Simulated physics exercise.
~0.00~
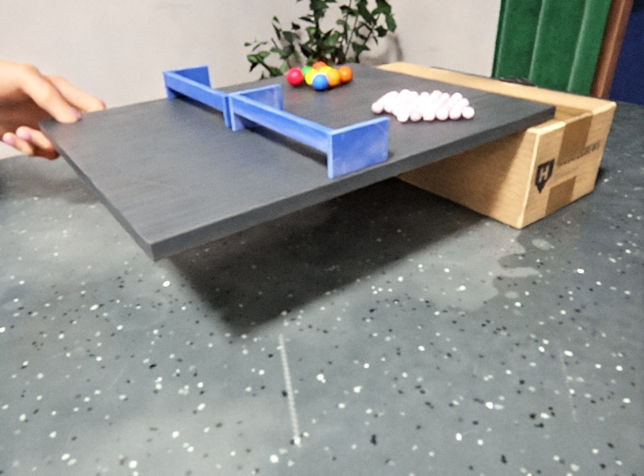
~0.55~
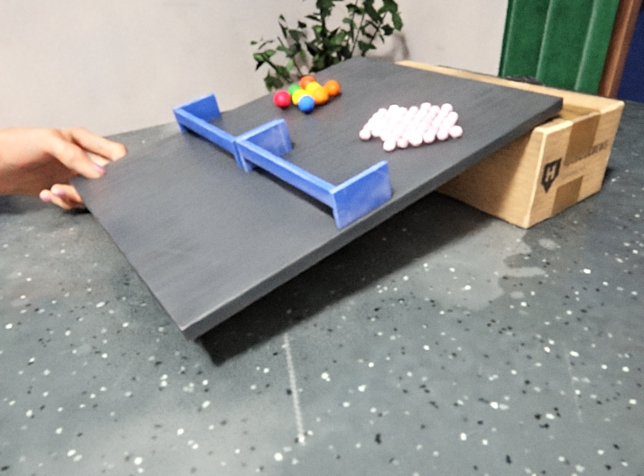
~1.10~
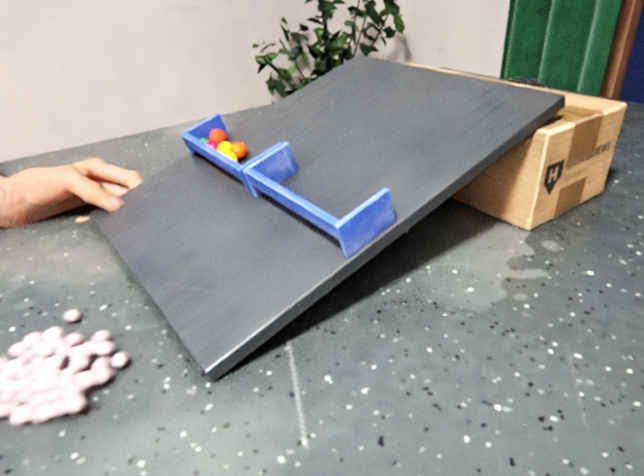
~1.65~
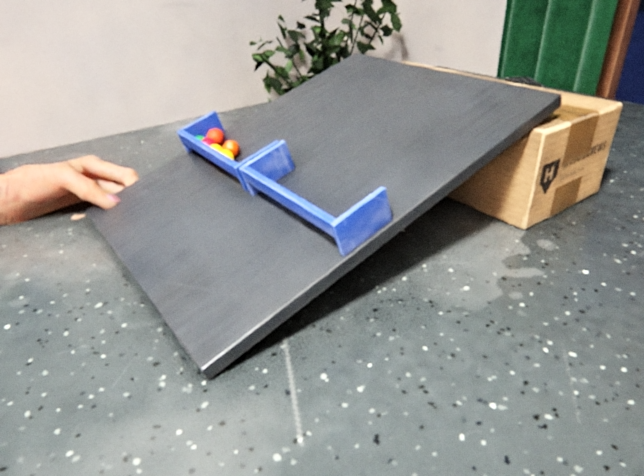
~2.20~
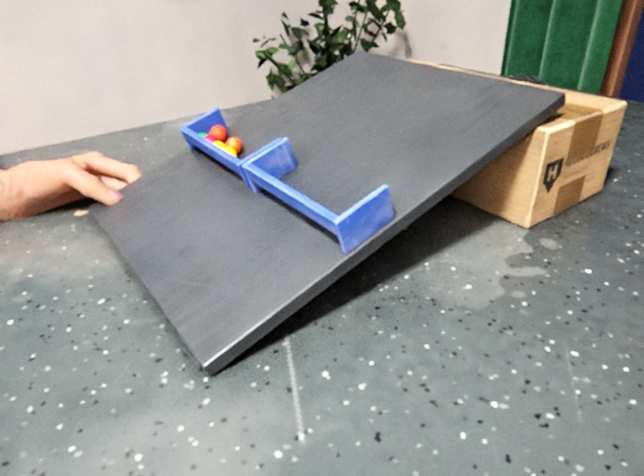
At first, a hand holds up one end of a dark board whose other end rests on a wooden box, with a cluster of small pale pink pieces and a group of colourful balls lying above two blue bars. The hand lowers the held end, and the board tilts more steeply towards the counter. The pink pieces travel down past the nearer bar and spill onto the speckled counter at the lower left, then pass out of view. The colourful balls roll down to the farther bar and stop. Finally, the board stays sloped under the hand, with the balls gathered behind that bar.
